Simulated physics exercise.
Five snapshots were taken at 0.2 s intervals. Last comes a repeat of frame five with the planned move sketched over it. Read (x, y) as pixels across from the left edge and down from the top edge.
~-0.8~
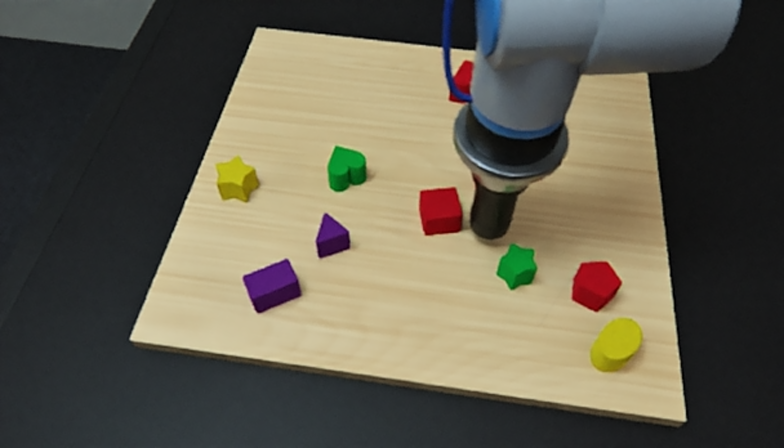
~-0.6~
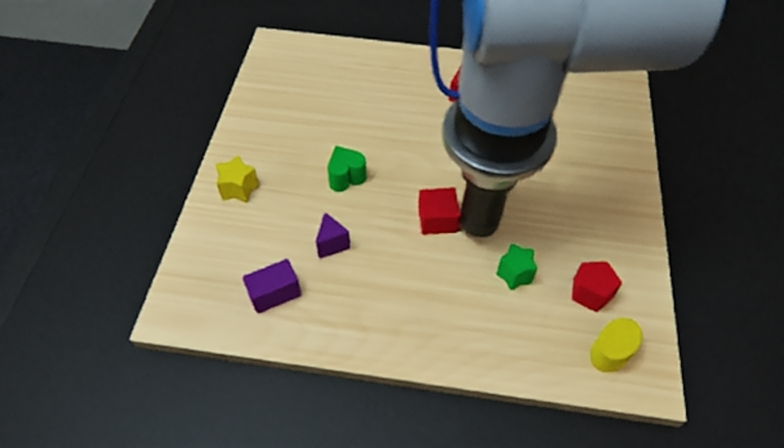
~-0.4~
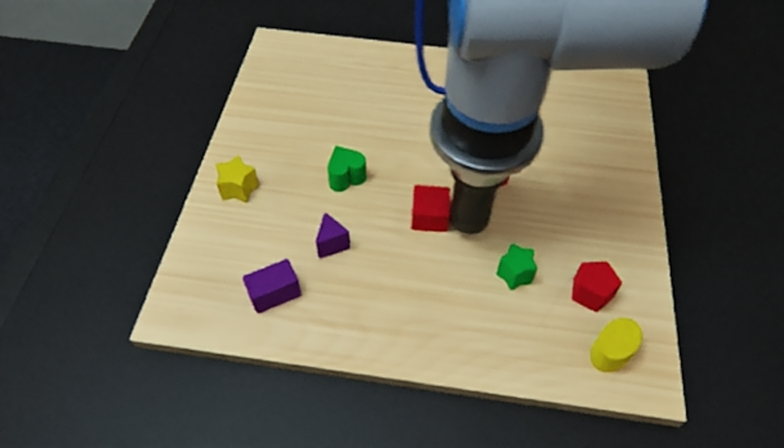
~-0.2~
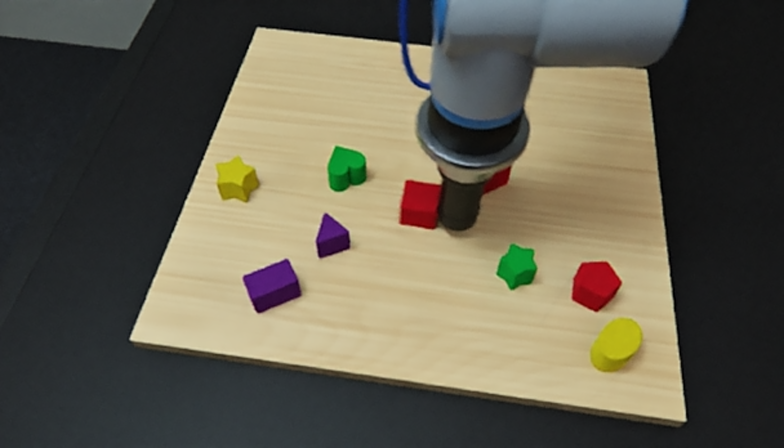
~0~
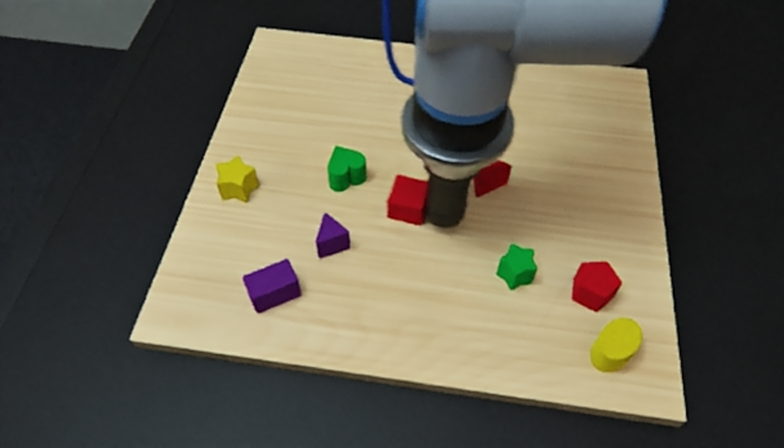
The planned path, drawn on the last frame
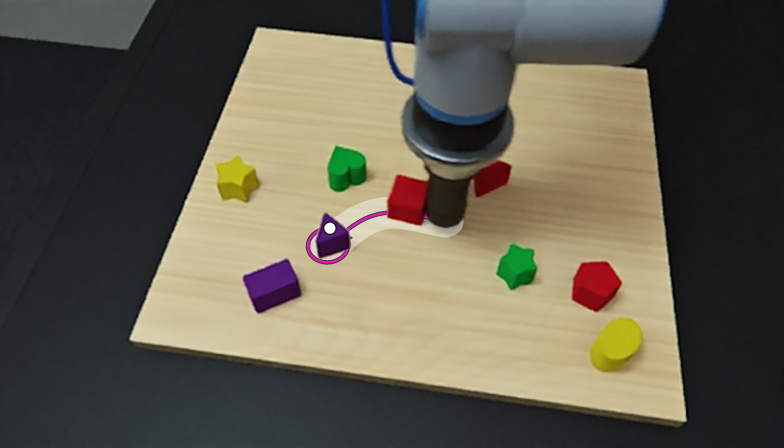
The clip opens with a robot arm's dark tip beside a red square block on a wooden board scattered with colourful shapes. The tip shifts left and slightly upward, pushing the block a short way toward the green heart, while another red block comes into view behind the tool.
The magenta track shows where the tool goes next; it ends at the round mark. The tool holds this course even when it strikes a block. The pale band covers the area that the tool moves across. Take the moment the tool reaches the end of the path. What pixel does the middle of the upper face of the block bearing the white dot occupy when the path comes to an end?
If I read the scene right, the answer is (304, 250).
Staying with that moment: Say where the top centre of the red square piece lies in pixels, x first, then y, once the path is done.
The middle of its upper face should be somewhere near (353, 172).
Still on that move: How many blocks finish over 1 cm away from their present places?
Moved: More than two.
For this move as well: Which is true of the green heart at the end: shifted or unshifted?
My prediction: It moves.
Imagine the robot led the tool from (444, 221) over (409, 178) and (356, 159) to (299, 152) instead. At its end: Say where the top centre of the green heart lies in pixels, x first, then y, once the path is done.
Close to (306, 167).
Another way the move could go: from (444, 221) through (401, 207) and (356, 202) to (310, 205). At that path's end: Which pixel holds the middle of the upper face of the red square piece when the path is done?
Its top centre lands on (317, 157).
Path on the board, from (444, 221) via (402, 213) and (361, 221), ending at (328, 245); the dot is on the purple three-sided block.
What follows on the original path. One third of the way, tool (402, 204); red square piece (371, 177), turned 25° clockwise.
Two thirds of the way, tool (360, 212); green heart (333, 152); red square piece (353, 172), turned 45° clockwise.
At the end, tool (327, 237); purple three-sided block (304, 250); green heart (333, 152); red square piece (353, 172), turned 45° clockwise; red three-sided block in place.
